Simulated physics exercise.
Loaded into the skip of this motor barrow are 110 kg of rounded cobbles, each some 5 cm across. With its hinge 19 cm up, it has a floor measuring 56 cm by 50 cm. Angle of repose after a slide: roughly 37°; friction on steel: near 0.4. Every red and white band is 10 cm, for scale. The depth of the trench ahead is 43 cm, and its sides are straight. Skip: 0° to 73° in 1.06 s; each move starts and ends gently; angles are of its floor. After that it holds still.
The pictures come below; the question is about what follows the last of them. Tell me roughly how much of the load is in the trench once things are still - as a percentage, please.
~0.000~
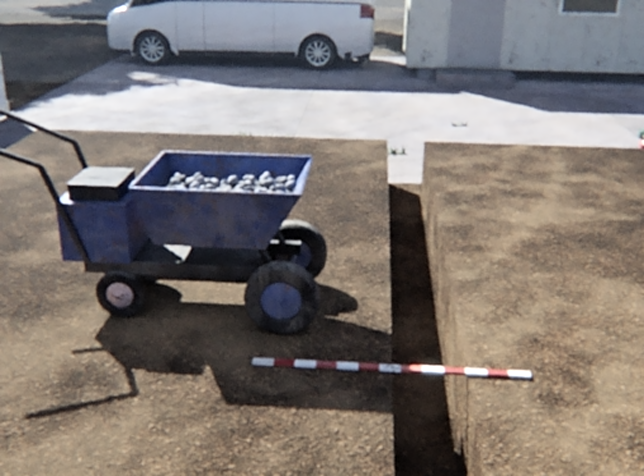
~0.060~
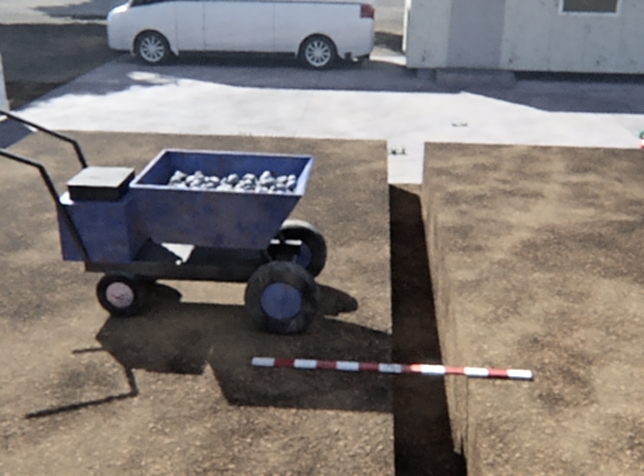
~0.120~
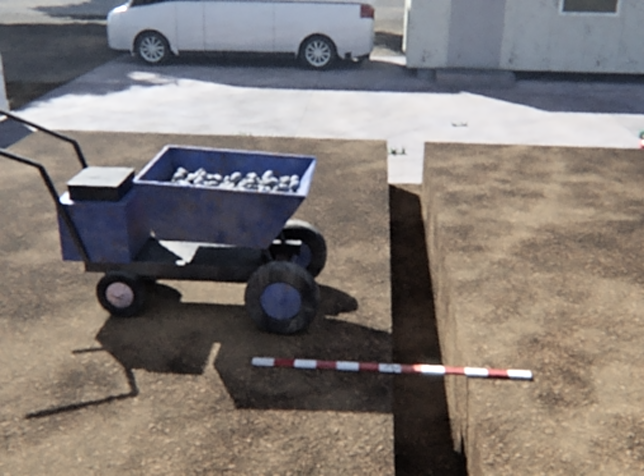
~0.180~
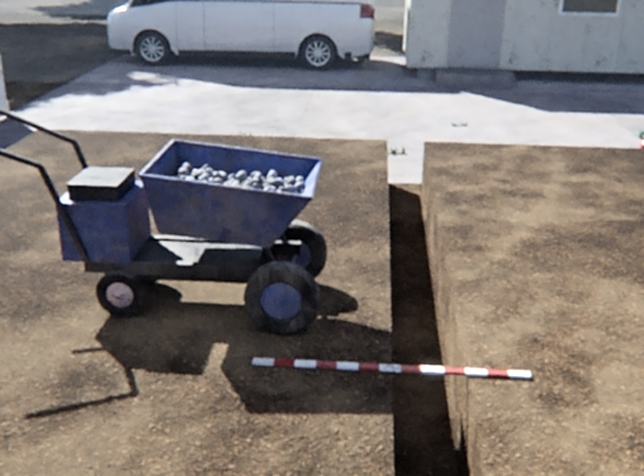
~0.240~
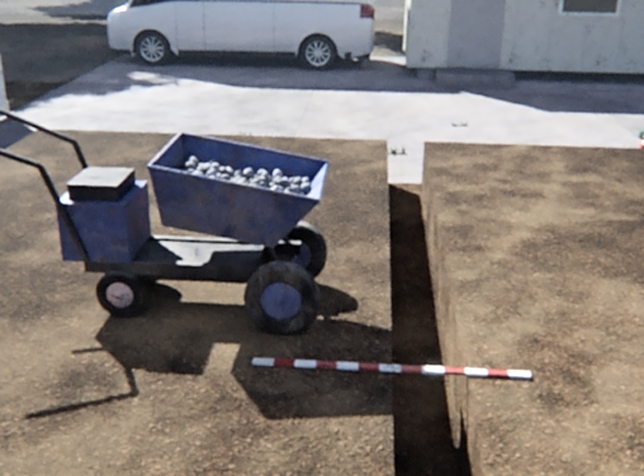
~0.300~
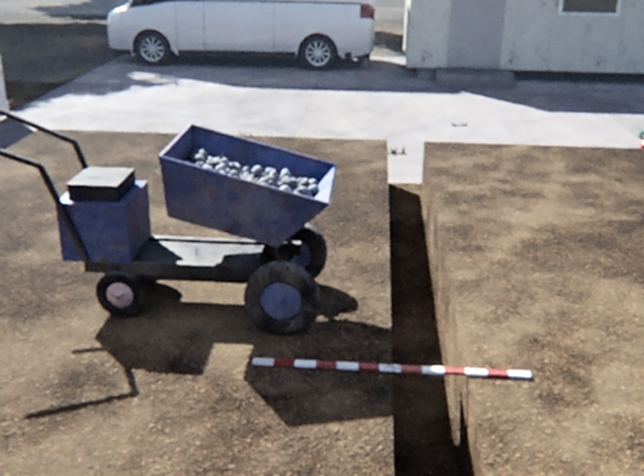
I would put it at 87 %.
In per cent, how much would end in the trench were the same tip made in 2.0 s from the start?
Then some 95 per cent would.
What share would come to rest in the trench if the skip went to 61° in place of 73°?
Share in trench: Approx. 40%.
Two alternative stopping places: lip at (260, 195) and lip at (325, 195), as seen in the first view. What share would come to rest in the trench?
First place roughly 85%, second roughly 60%.
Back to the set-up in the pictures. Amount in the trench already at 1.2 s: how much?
Approx. 25 % of the load.
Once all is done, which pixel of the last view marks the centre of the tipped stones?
At about pixel (428, 366) in the last view.
After 0.8 s the floor is at 62°; 100 % in the skip; the foremost stones are at (385, 249).
After 1.2 s the floor is at 73°; 70 % in the skip, 27 % in the trench, 3 % past the trench; the foremost stones are at (477, 310).
After 1.5 s the floor is at 73°; 34 % in the skip, 53 % in the trench, 13 % past the trench; the foremost stones are at (569, 322).
After 3.5 s the floor is at 73°; 0 % in the skip, 87 % in the trench, 13 % past the trench; the foremost stones are past the picture's edge.
